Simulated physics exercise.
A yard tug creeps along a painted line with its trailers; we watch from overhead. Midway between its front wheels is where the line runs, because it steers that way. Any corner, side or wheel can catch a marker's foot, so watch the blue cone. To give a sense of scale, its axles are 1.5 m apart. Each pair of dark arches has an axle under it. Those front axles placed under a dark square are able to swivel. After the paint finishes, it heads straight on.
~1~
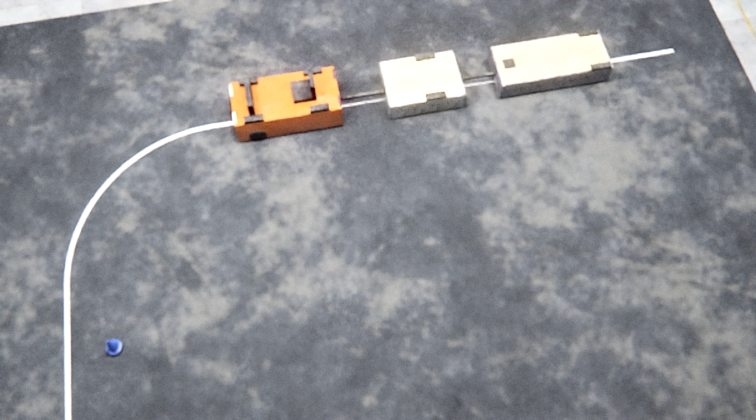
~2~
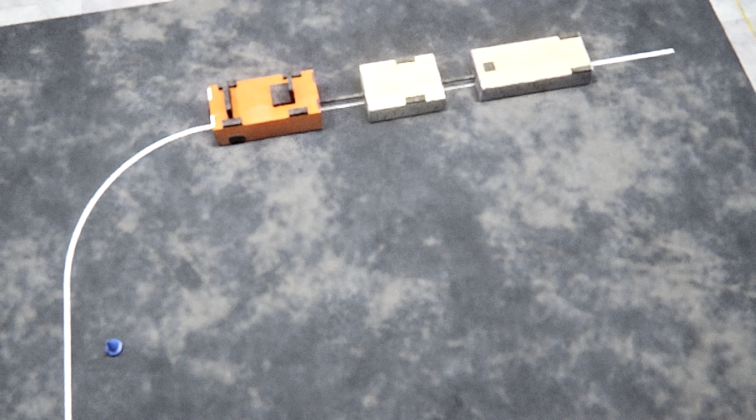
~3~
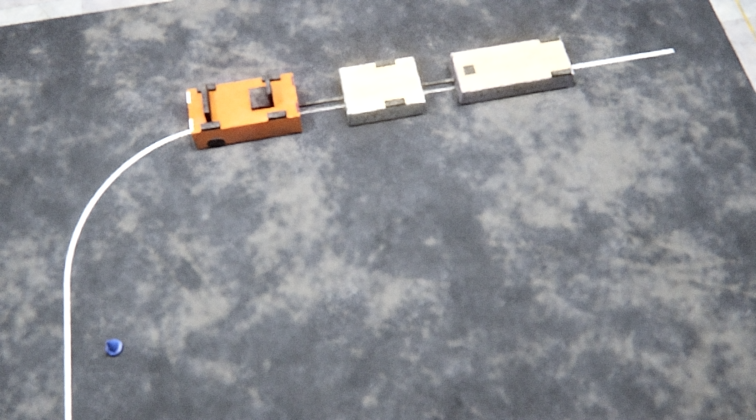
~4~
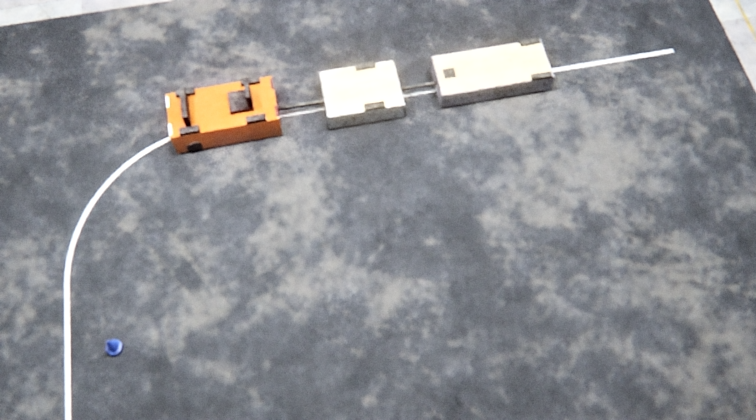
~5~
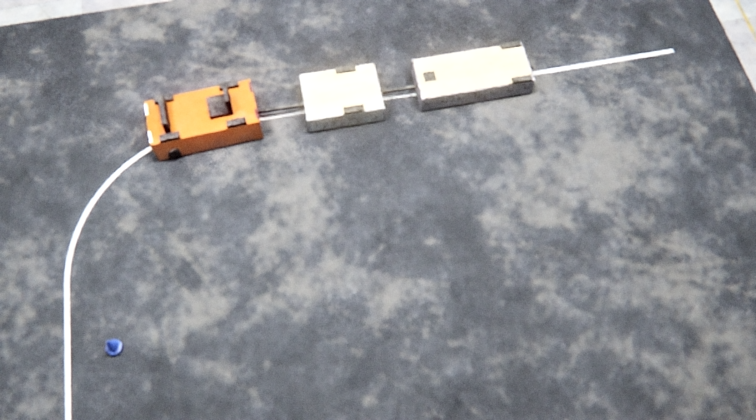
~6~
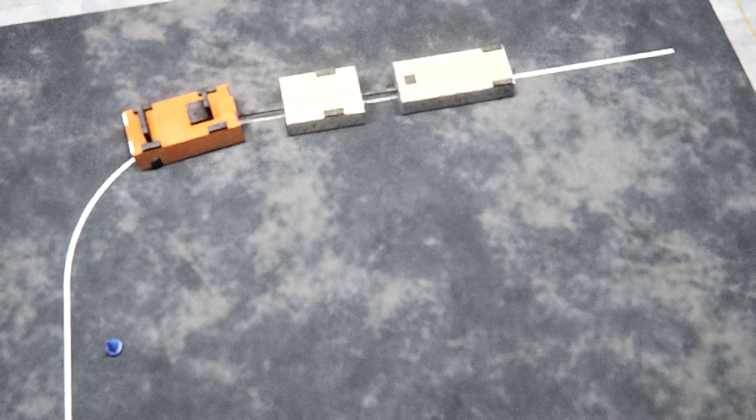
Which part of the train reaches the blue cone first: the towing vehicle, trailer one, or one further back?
That one's the nearest trailer.
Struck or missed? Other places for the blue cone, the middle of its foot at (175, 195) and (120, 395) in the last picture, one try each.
Results in order - collision, collision.
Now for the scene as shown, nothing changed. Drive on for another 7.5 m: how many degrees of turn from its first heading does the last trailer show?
The last trailer ends up roughly 25° off its starting direction.
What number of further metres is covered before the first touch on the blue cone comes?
8.5 m.
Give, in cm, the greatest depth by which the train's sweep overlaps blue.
I'd put blue at close to 40.
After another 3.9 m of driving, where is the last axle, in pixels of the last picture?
Roughly at (352, 88).
After another 3.9 m, the last axle is at (351, 89) of the last picture, on the line.
After another 8.4 m, the last axle is at (200, 145) of the last picture, 85 cm off the line; the first trailer has hit blue.
After another 11.8 m, the last axle is at (115, 259) of the last picture, 120 cm off the line.
After another 15.8 m, the last axle is out of the picture, 30 cm off the line; 1 of 1 struck in all.
